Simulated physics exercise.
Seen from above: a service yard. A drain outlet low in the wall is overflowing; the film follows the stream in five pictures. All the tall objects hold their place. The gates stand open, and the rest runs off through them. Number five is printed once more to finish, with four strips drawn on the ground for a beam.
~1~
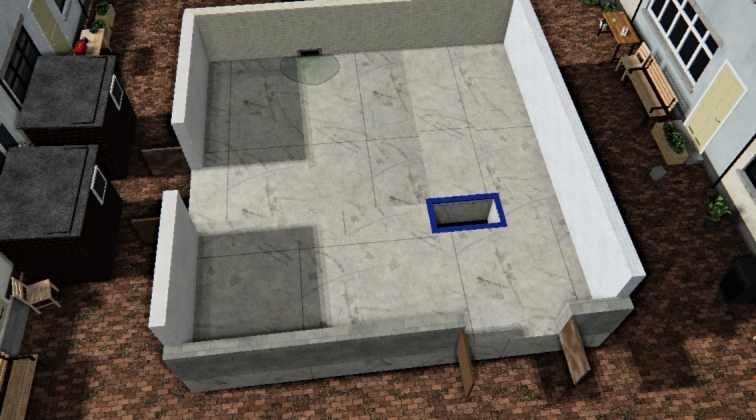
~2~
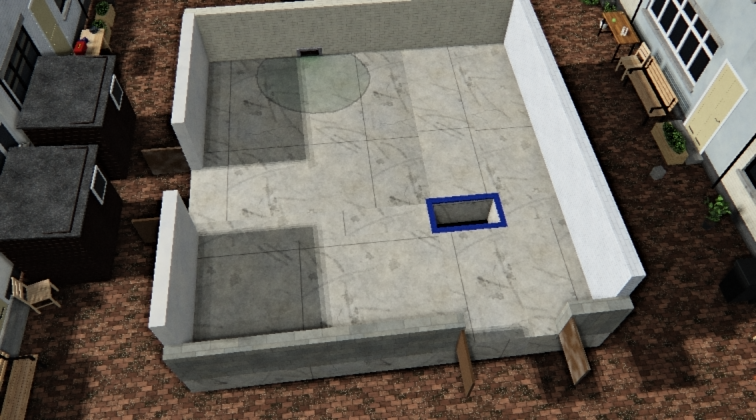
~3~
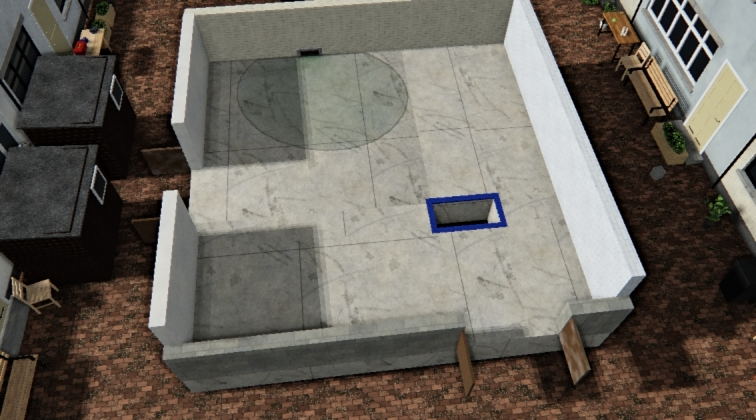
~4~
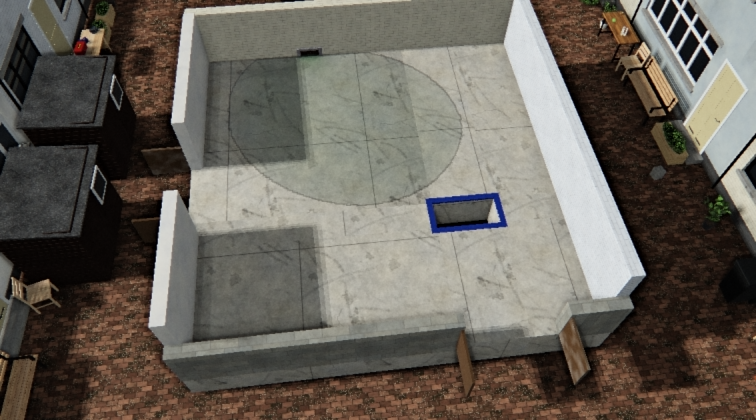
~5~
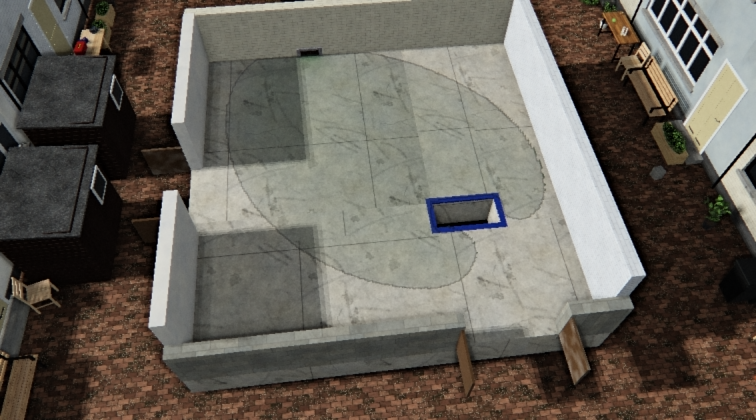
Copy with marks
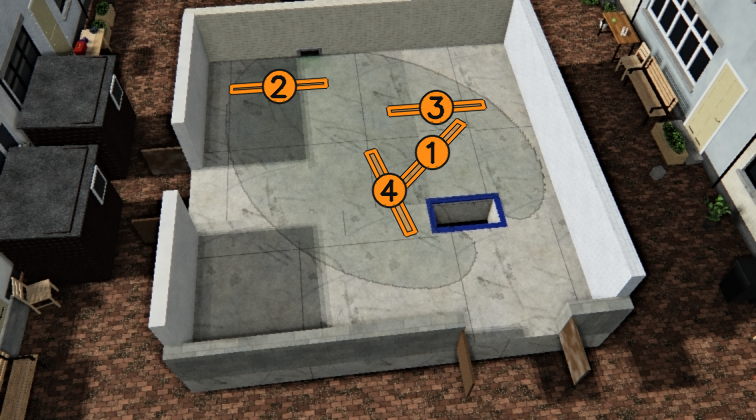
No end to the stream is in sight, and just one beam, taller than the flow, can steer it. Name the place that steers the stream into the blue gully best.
The best place is 3.
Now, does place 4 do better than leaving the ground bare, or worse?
Worse.
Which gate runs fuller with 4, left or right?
The right one.
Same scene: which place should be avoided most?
Place 1.
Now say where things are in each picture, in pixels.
Outfall at (310, 52); blue gully at (466, 213); open gate at (506, 327); open gate at (201, 201); water covers 2 % of the ground and shows as far out as (291, 78); blue gully still dry.
Water covers 8 % of the ground and shows as far out as (352, 101); blue gully still dry.
Water covers 17 % of the ground and shows as far out as (371, 138); blue gully still dry.
Water covers 32 % of the ground and shows as far out as (402, 194); blue gully still dry.
Water covers 52 % of the ground and shows as far out as (439, 281); blue gully taking water.
On the marked copy, 1 from (402, 184) to (460, 122); 2 from (231, 89) to (325, 83); 3 from (389, 111) to (483, 104); 4 from (370, 151) to (410, 233).
With 1, about 7 % of the stream runs into the blue gully, about 92 % out by the gates.
With 2, about 21 % of the stream runs into the blue gully, about 78 % out by the gates.
With 3, about 28 % of the stream runs into the blue gully, about 71 % out by the gates.
With 4, about 19 % of the stream runs into the blue gully, about 80 % out by the gates.
